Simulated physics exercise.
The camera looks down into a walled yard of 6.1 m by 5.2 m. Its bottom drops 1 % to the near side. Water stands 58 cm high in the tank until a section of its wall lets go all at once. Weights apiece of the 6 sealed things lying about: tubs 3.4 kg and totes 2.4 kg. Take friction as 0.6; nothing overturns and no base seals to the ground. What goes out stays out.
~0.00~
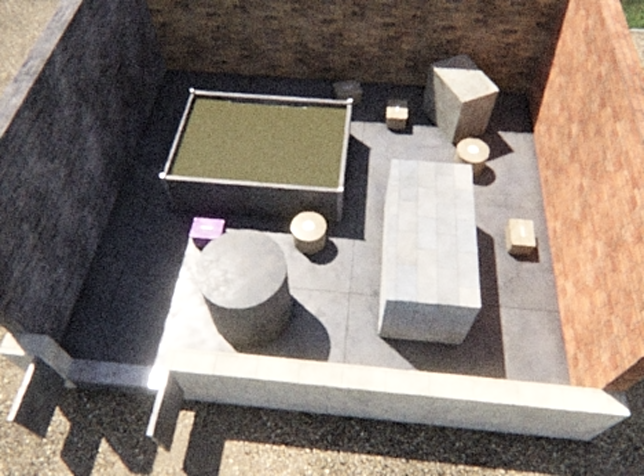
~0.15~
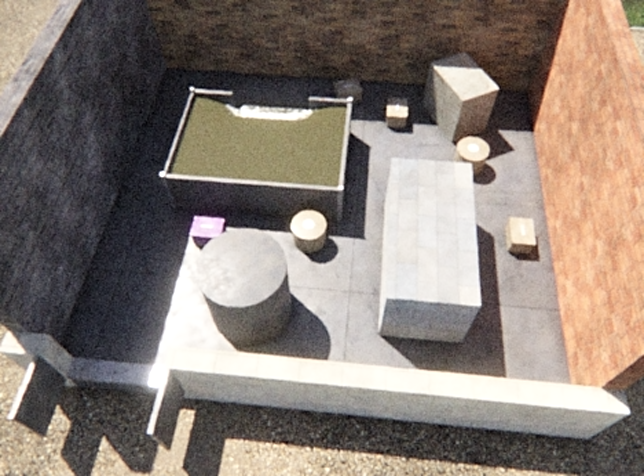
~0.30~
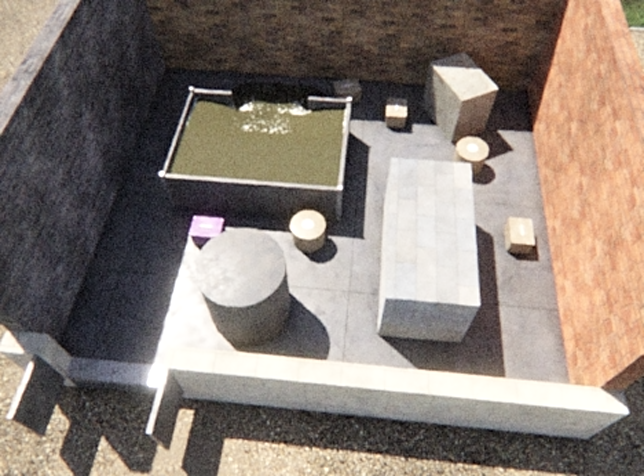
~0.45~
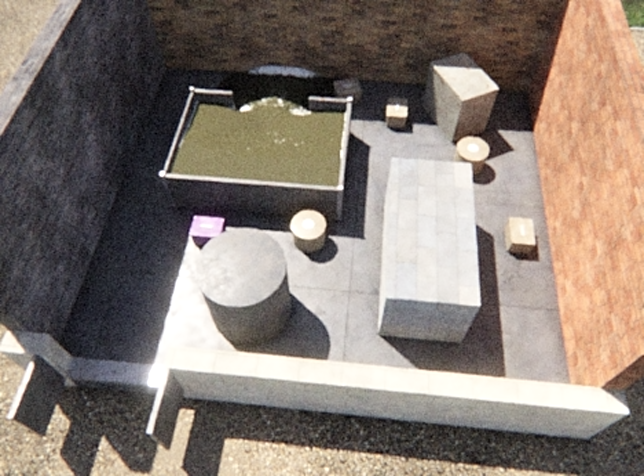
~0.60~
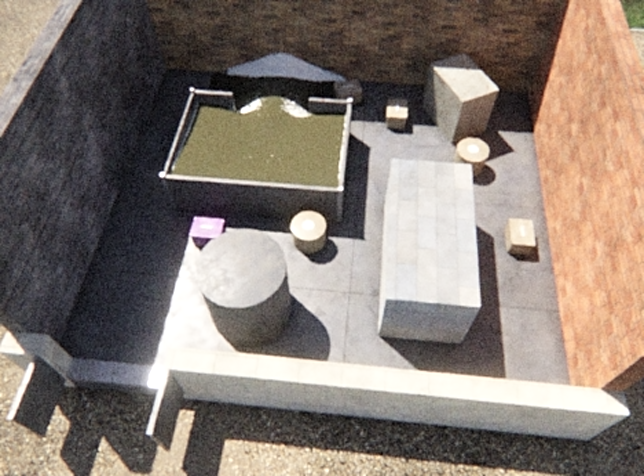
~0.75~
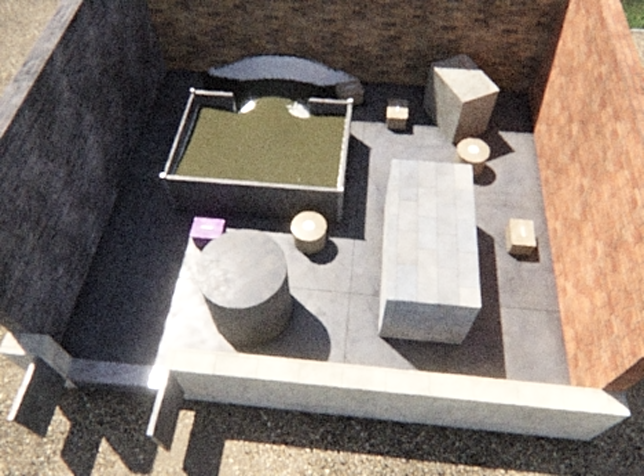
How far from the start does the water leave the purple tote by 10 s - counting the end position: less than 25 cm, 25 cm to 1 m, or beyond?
The purple tote stays put.
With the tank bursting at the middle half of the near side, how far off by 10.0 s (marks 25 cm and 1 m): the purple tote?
In that case the purple tote travels far.
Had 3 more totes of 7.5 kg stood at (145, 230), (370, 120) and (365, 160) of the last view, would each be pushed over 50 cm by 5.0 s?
In turn: Over, over, less.
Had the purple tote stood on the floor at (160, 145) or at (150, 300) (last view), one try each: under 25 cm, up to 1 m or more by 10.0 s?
In turn: It travels far; it travels far.
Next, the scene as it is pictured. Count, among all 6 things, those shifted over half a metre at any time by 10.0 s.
4 of them.
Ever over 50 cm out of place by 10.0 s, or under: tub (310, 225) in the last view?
It is under.
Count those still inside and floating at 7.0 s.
I count 4.
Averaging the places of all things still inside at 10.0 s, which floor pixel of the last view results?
Near (259, 268).
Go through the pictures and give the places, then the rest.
In the first frame, the purple tote at (207, 228) rests on the ground; water covers 3.7 m2; 0 of 6 have shifted.
In the second frame, the purple tote at (207, 227) rests on the ground; 4.3 m2 under water; 0 of 6 have shifted.
In the third frame, the purple tote at (206, 227) rests on the ground; water covers 5.1 m2; 0 of 6 have shifted.
In the fourth frame, the purple tote at (207, 227) rests on the ground; 5.8 m2 under water; 0 of 6 have shifted.
In the fifth frame, the purple tote at (207, 228) rests on the ground; water covers 6.0 m2; 0 of 6 have shifted.
In the sixth frame, the purple tote at (207, 228) rests on the ground; 6.0 m2 under water; 0 of 6 have shifted.
After 2.0 s the purple tote is near (207, 228), 0.0 m from its start, aground; 0 of 6 are out; 0 afloat.
After 4.5 s the purple tote is near (207, 228), 0.0 m from its start, aground; 0 of 6 are out; 3 afloat.
After 7.0 s the purple tote is near (207, 228), 0.0 m from its start, aground; 0 of 6 are out; 4 afloat.
After 10.0 s the purple tote is near (207, 228), 0.0 m from its start, aground; 0 of 6 are out; 5 afloat.
